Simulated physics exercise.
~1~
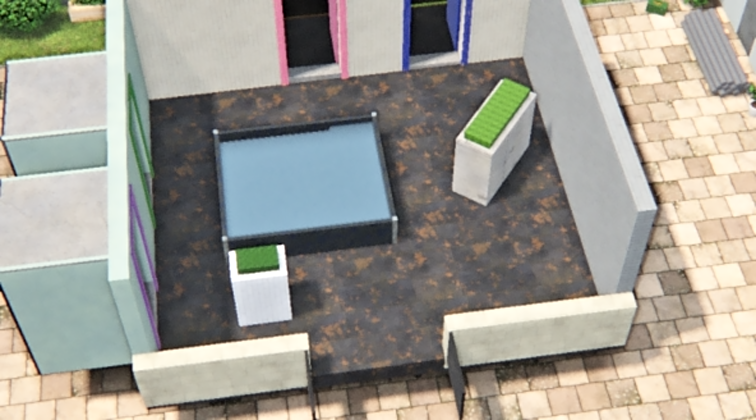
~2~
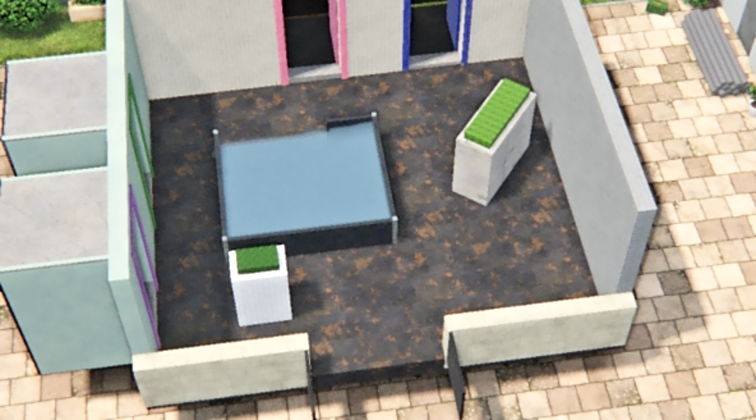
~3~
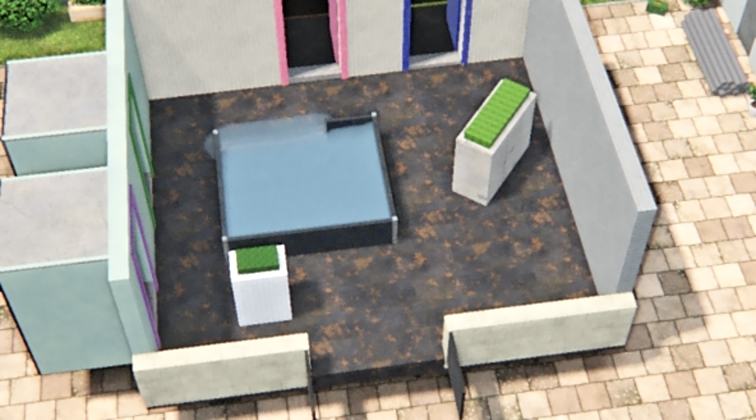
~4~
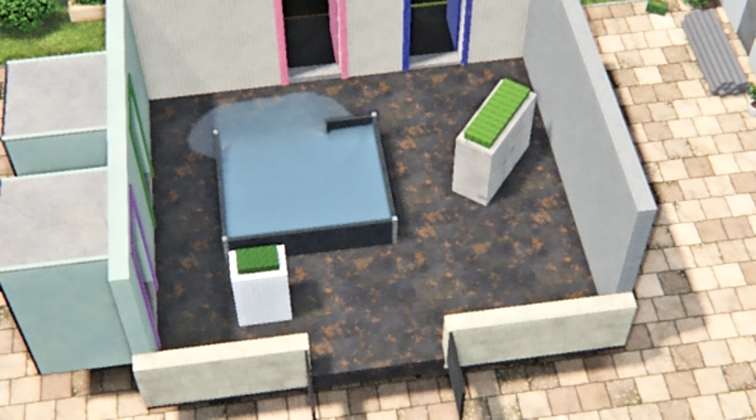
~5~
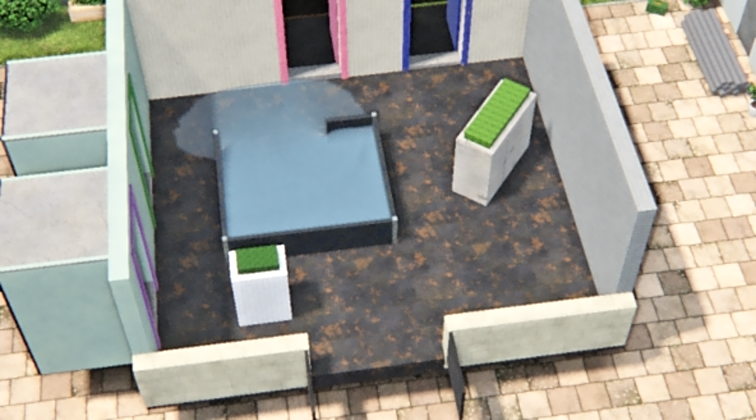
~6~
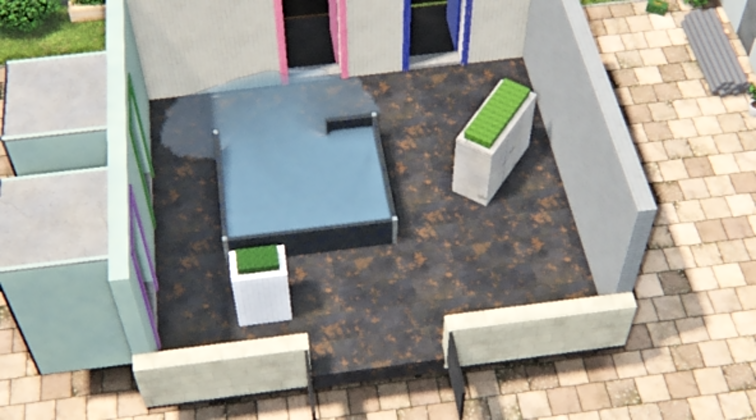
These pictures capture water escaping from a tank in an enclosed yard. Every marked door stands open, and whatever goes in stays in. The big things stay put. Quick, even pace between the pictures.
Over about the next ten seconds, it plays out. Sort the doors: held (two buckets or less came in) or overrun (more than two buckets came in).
Sorted: Purple door held, green door held, blue door held, pink door overrun.
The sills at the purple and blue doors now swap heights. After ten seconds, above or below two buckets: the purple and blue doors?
You'll see the purple door tops the limit and the blue door stays short.
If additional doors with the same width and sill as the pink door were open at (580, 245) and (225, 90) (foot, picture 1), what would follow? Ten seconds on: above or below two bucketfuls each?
So the first doesn't reach it, and then the second tops it.
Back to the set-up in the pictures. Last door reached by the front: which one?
The purple door.
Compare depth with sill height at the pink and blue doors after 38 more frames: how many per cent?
In order: Roughly 100 % and 60 %.
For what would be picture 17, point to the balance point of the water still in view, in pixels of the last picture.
I'd put my finger on (274, 154).
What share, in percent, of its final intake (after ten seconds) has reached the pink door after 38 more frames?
That share would be near 100 %.
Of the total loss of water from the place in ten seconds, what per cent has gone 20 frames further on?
It comes to around 60 per cent.
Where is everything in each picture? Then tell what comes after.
In the first picture, still water in the open tank at (303, 178).
In the second picture, the front is at a hidden place, out from the gap on the open tank's far side.
In the third picture, the front is at (211, 142), out from the gap on the open tank's far side.
In the fourth picture, water pours out on the open tank's far side and has run to (332, 104).
In the fifth picture, water pours out on the open tank's far side and has run to (214, 94).
In the sixth picture, water pours out on the open tank's far side and has run to (186, 97).
A moment on, water covers 15 % of the floor; the purple door not reached, the green door not reached, the blue door not reached, the pink door over two buckets in.
Next, water covers 25 % of the floor; the purple door not reached, the green door wet at the sill, nothing in, the blue door wet at the sill, nothing in, the pink door far over two buckets in.
Then, water covers 55 % of the floor; the purple door wet at the sill, nothing in, the green door wet at the sill, nothing in, the blue door wet at the sill, nothing in, the pink door far over two buckets in.
Later, water covers 85 % of the floor; the purple door wet at the sill, nothing in, the green door wet at the sill, nothing in, the blue door wet at the sill, nothing in, the pink door far over two buckets in.
In the end, water covers 100 % of the floor; the purple door wet at the sill, nothing in, the green door wet at the sill, nothing in, the blue door under two buckets in, the pink door far over two buckets in.
